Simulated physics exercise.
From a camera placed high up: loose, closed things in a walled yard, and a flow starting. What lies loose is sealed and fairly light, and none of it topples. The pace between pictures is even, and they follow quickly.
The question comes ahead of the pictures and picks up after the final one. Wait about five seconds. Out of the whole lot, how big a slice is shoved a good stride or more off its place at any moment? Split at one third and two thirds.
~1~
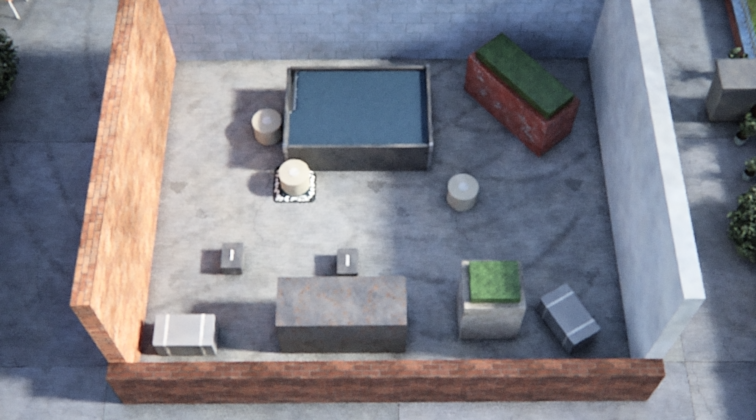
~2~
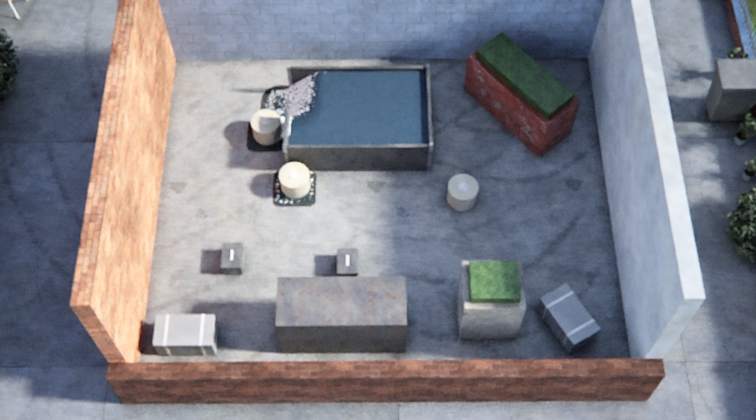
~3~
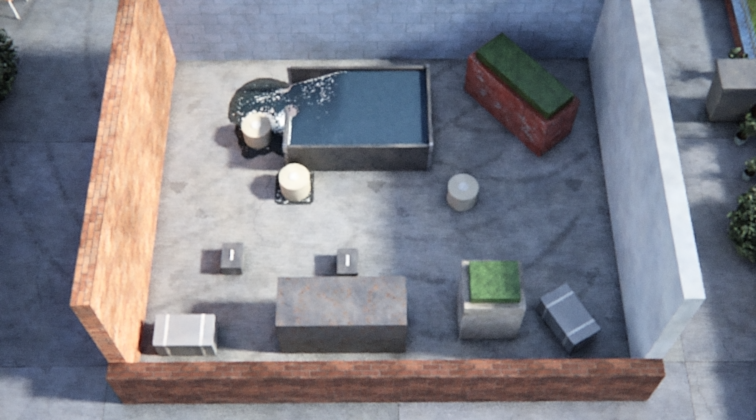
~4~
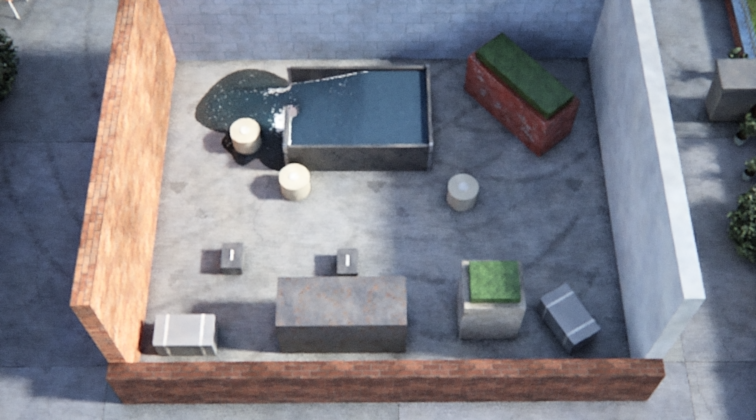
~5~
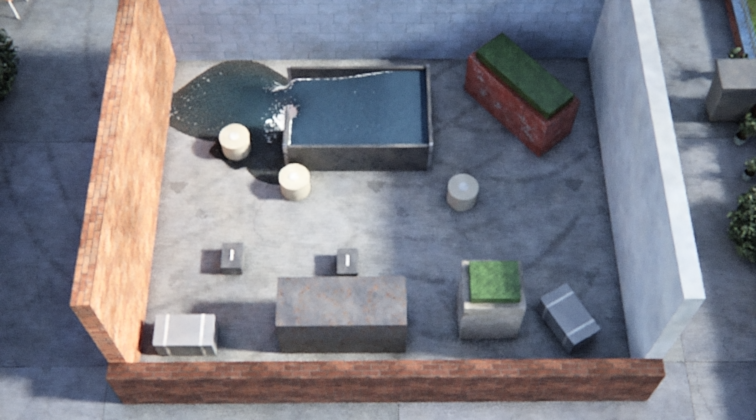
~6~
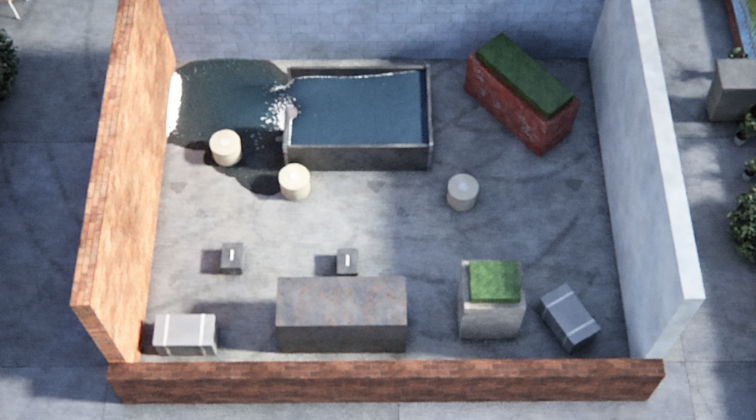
Share: A third up to two thirds.
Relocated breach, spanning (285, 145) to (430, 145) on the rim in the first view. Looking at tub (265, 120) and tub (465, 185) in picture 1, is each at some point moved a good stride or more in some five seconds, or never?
Lab note - in sequence: Never that far; never that far.
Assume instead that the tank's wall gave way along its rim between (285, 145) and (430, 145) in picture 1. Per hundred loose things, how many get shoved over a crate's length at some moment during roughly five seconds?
Roughly 70 %.
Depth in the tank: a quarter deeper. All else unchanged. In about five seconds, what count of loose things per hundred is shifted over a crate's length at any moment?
Share displaced: Approx. 60 percent.
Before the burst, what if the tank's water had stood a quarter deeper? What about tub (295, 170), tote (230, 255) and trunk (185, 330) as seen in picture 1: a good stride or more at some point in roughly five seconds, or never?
Answers, in the order asked: Stayed within the threshold, went past the threshold, went past the threshold.
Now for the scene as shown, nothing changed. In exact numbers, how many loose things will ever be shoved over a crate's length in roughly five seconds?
You get 3.
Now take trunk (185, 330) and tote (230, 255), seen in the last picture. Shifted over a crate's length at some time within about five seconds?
Beyond that, then beyond that.
A moment on, 1 of 7 are well off their spots; 0 afloat.
Next, 1 of 7 are well off their spots; 0 afloat.
Later, 2 of 7 are well off their spots; 0 afloat.
In the end, 3 of 7 are well off their spots, and 3 have been at some point; 1 afloat.
